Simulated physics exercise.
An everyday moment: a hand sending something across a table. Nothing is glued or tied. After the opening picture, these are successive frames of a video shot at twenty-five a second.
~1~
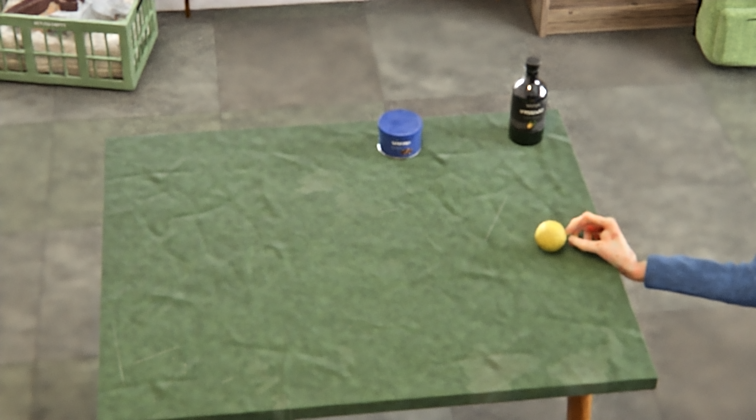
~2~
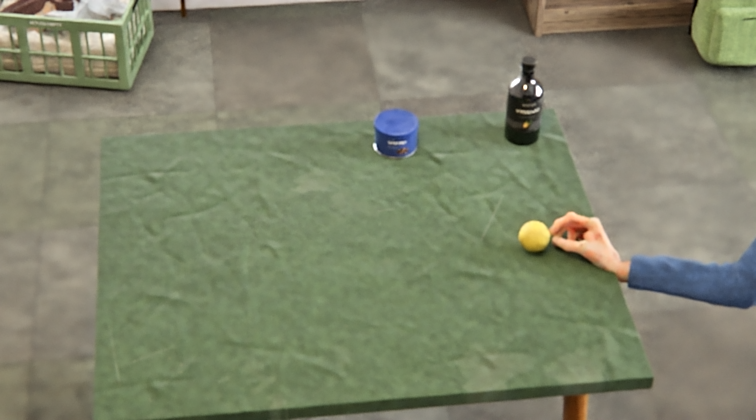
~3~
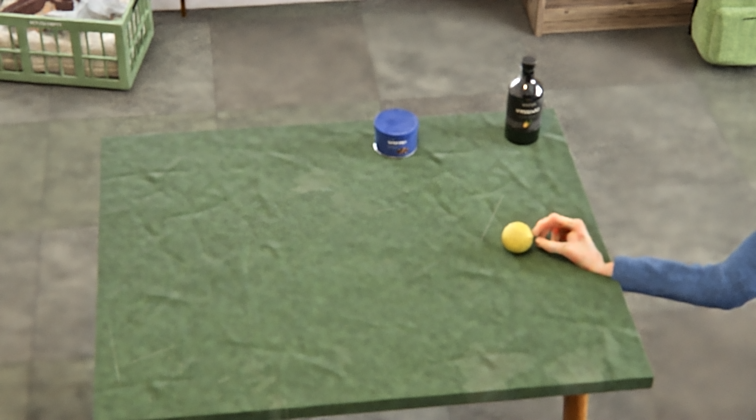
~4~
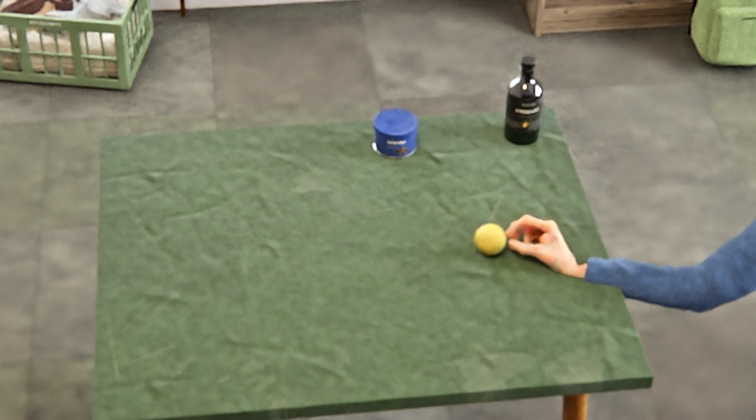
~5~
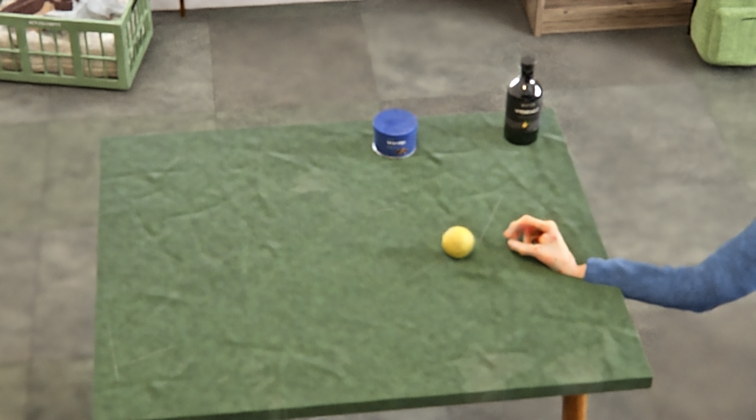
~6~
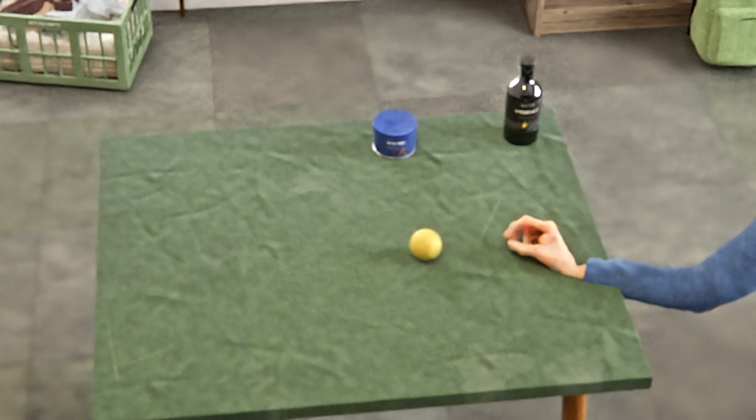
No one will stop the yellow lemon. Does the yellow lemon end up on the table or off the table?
The yellow lemon falls off the table.
Then, 0.20 s after the last picture, yellow lemon rolled well along near (270, 256).
Then, 0.40 s after the last picture, yellow lemon rolled well along near (120, 267).
Then, 0.70 s after the last picture, yellow lemon now off the table.
Then, 0.90 s after the last picture, things are still on the move.
By the end, off the table, yellow lemon.
